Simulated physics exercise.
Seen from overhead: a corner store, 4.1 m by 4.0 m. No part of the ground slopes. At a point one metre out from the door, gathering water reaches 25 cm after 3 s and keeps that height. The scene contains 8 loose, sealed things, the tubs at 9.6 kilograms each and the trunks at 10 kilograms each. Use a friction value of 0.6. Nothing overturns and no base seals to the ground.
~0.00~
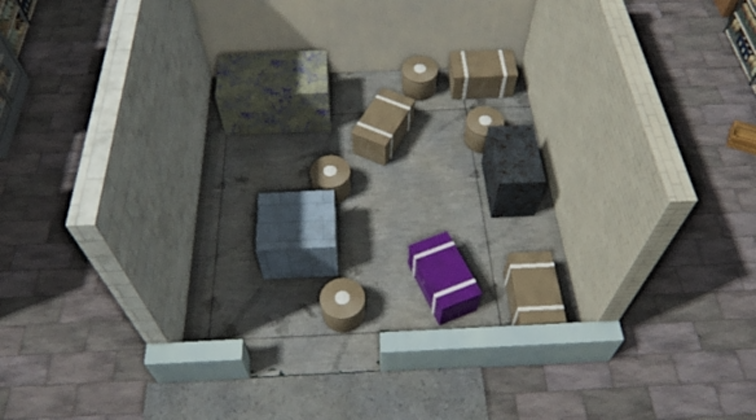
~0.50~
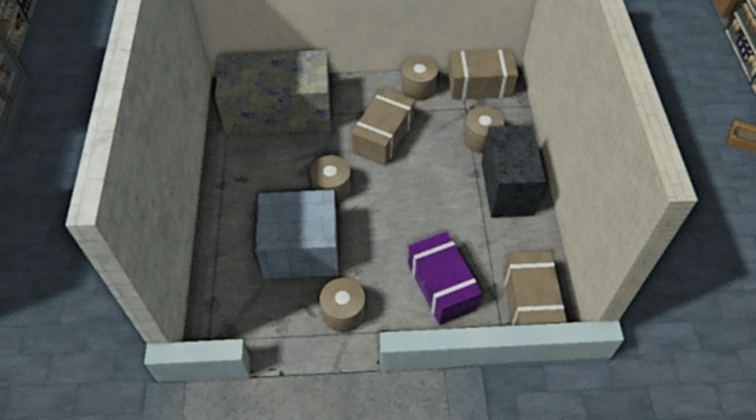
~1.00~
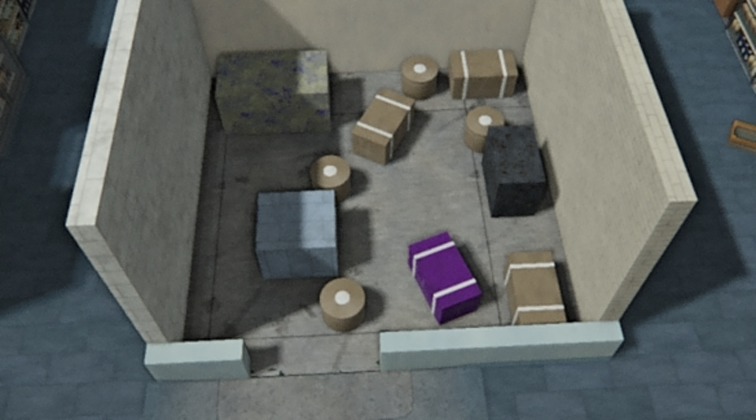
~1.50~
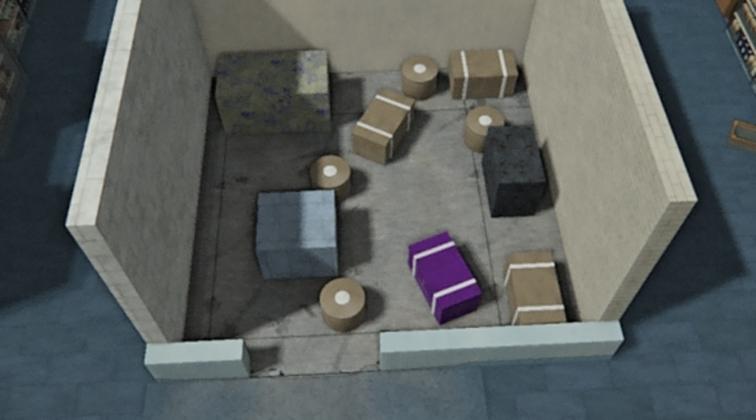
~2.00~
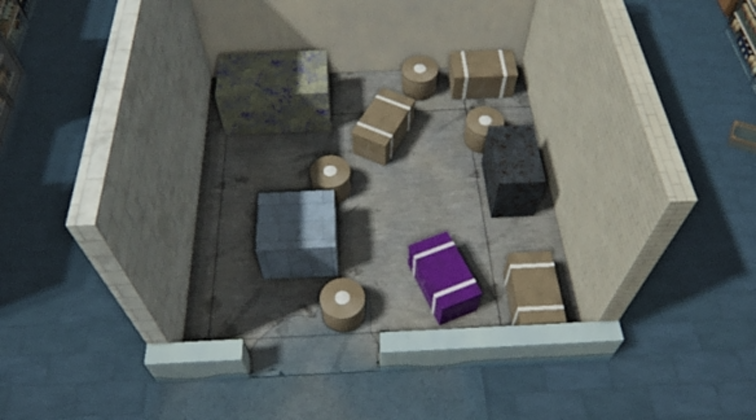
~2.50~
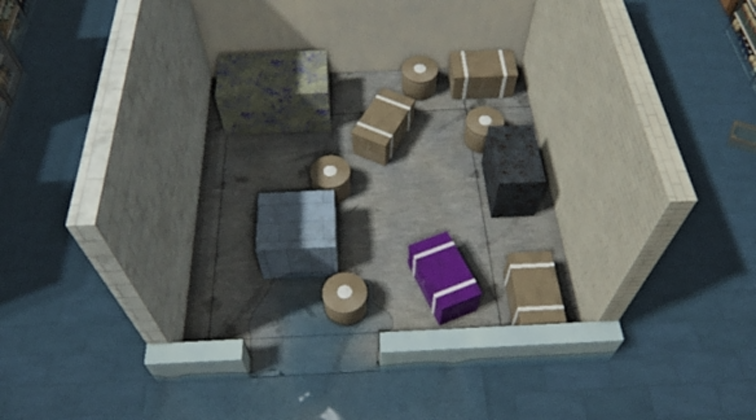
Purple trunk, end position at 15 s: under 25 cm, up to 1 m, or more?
I'd say it gets moved somewhat.
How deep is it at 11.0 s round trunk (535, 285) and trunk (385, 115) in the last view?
About 9 and 15 cm.
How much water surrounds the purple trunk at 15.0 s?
I'd say around 18 cm.
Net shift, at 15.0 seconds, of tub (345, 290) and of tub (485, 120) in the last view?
Respectively 300 and 80 cm.
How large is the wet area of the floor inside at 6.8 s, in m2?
About 14 m2.
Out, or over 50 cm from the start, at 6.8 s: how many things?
The number by then is 3.
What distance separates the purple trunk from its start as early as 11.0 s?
Displacement near 5 cm.
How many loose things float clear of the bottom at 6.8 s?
At that time the total is 5.
After 3.5 s the purple trunk is near (453, 266), 0.1 m from its start, aground; 0 afloat.
After 6.8 s the purple trunk is near (512, 272), 0.7 m from its start, afloat; 5 afloat.
After 11.0 s the purple trunk is near (448, 266), 0.0 m from its start, afloat; 8 afloat.
After 15.0 s the purple trunk is near (497, 263), 0.5 m from its start, afloat; 8 afloat.
